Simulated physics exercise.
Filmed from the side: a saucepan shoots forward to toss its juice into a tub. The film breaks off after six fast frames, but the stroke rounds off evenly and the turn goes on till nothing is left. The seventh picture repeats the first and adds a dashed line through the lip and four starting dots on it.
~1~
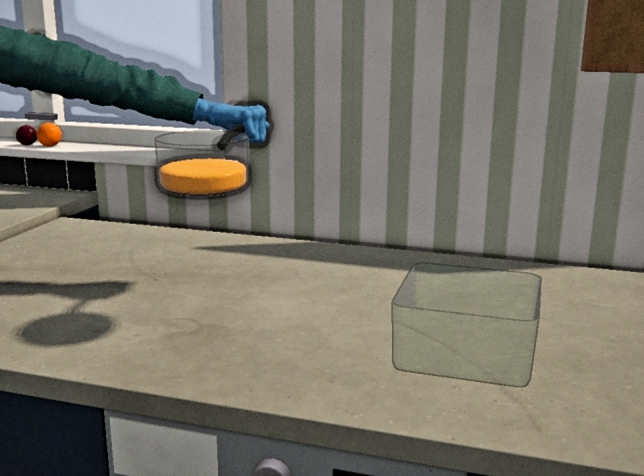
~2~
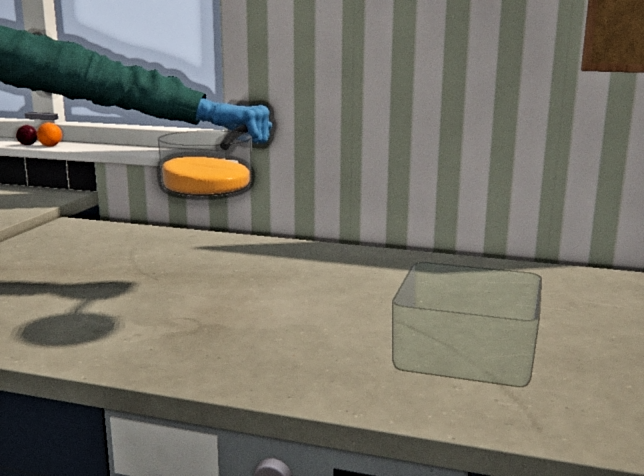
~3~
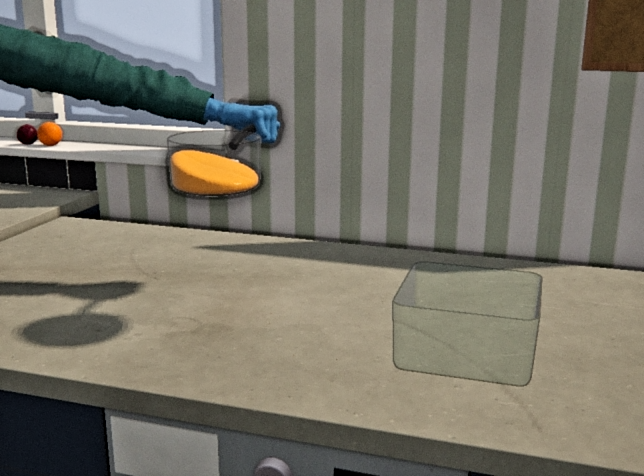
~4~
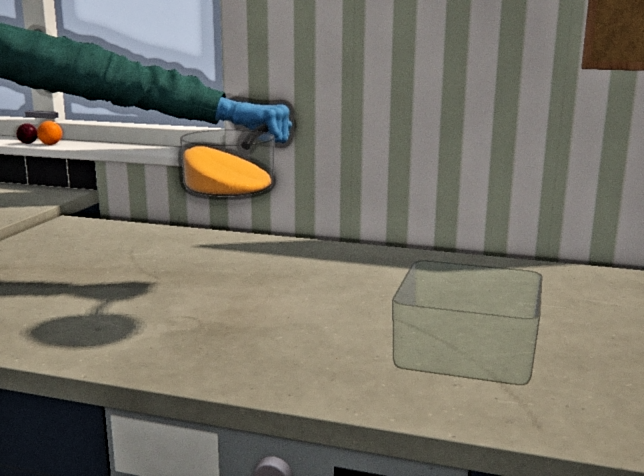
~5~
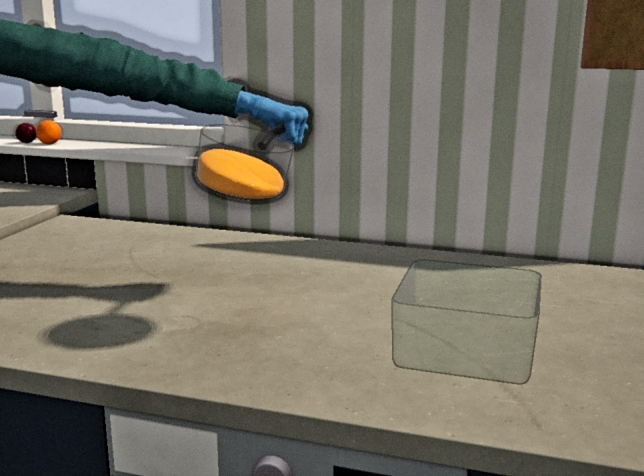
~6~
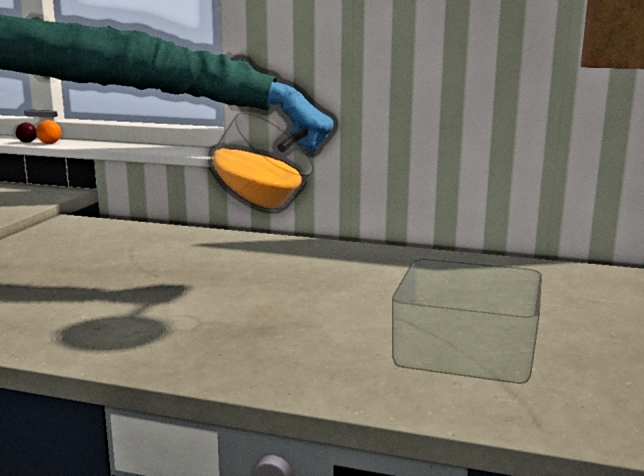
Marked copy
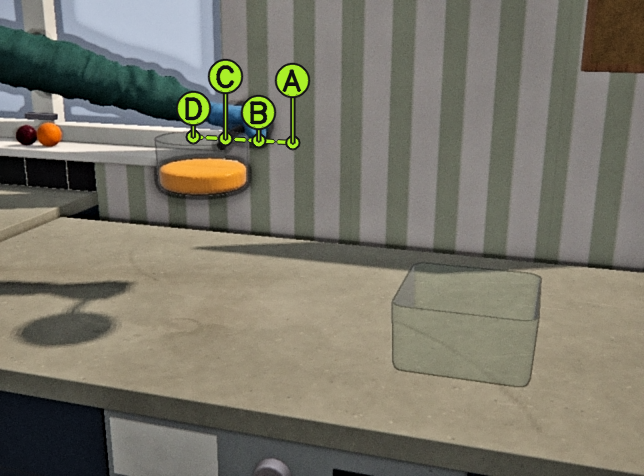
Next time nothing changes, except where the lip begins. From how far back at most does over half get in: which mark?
Go for A.
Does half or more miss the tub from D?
Yes, it does.
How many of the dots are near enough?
One.
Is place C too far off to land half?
Yes.
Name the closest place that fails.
Place B.
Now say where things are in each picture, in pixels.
Upright, lip at (243, 139); tub from (392, 367) to (530, 386); nothing has left yet.
Upright, lip at (246, 139); nothing has left yet.
Upright, lip at (256, 139); nothing has left yet.
Upright, lip at (270, 139); nothing has left yet.
Tipped about 12°, lip at (290, 149); nothing has left yet.
Tipped about 37°, lip at (310, 173); nothing has left yet.
On the marked copy, A at (292, 142); B at (258, 140); C at (225, 138); D at (193, 136).
For place A, about 65 % lands in the tub, 17 % falls short and 17 % goes beside or beyond.
For place B, about 27 % lands in the tub, 67 % falls short and 6 % goes beside or beyond.
For place C, about 0 % lands in the tub, 99 % falls short.
For place D, about 0 % lands in the tub, 100 % falls short.
